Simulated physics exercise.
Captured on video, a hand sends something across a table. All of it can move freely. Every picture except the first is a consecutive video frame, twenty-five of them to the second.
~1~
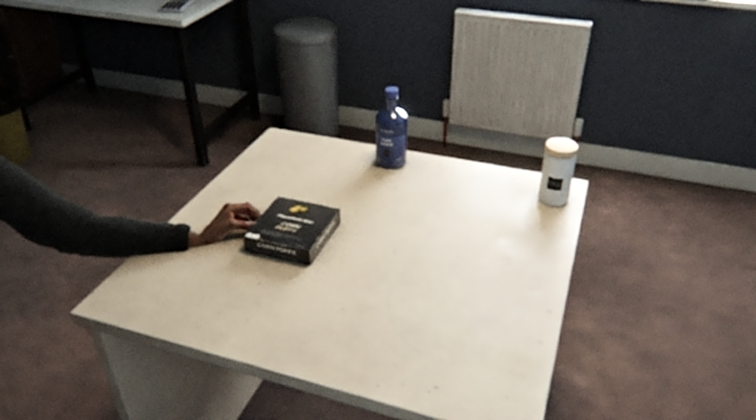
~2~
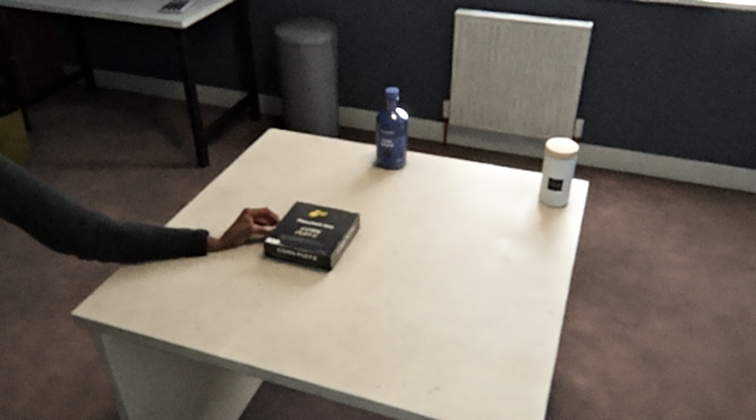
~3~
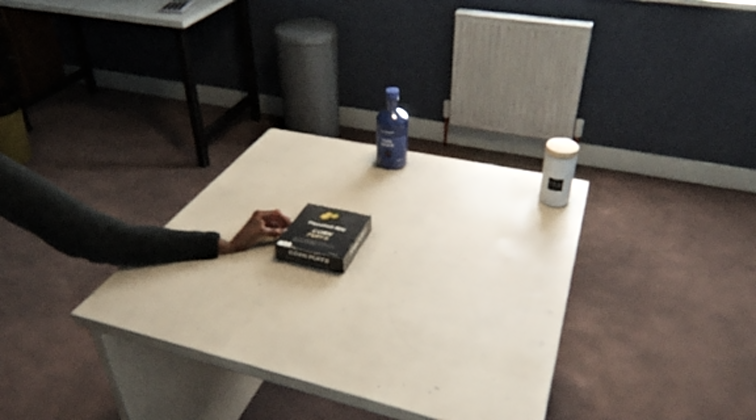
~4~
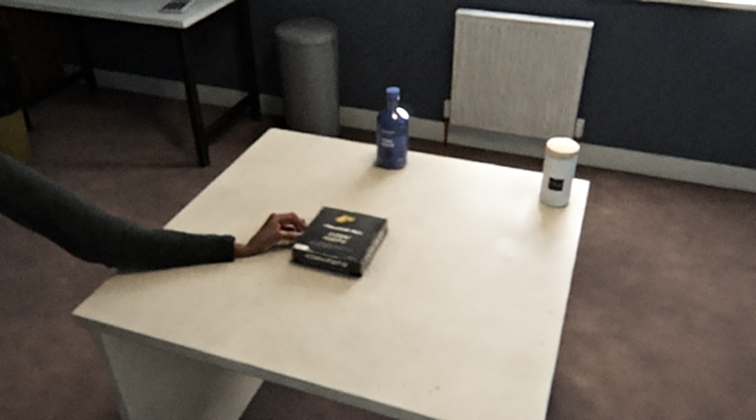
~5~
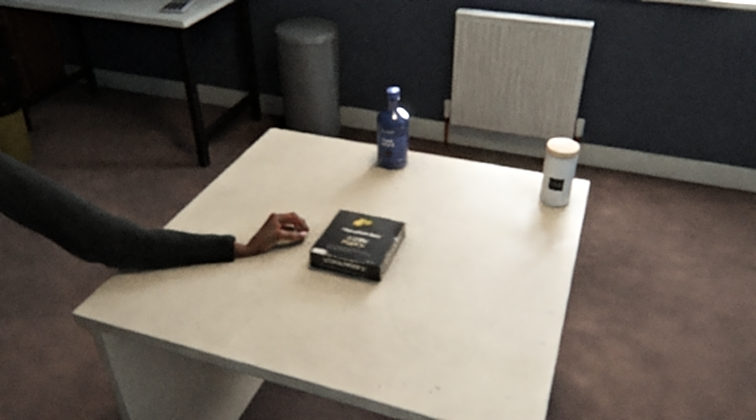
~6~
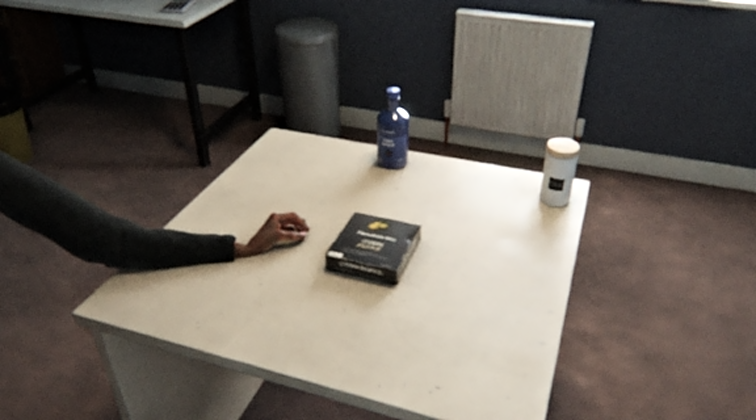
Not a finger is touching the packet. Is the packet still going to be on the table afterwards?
Never goes off.
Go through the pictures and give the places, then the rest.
The first frame shows under the hand; black packet (294, 229).
The second frame shows under the hand; black packet (313, 234).
The third frame shows under the hand; black packet (325, 236).
The fourth frame shows black packet (341, 240).
The fifth frame shows black packet (359, 243) displaced a little.
The sixth frame shows black packet (374, 247) displaced a little.
Then, 0.10 s past the last view, black packet displaced about its own width near (404, 253).
Then, 0.20 s past the last view, black packet displaced about its own width near (418, 256).
Finally, moved from the start, black packet. Final places as the last picture's camera would see them, black packet near (420, 257).
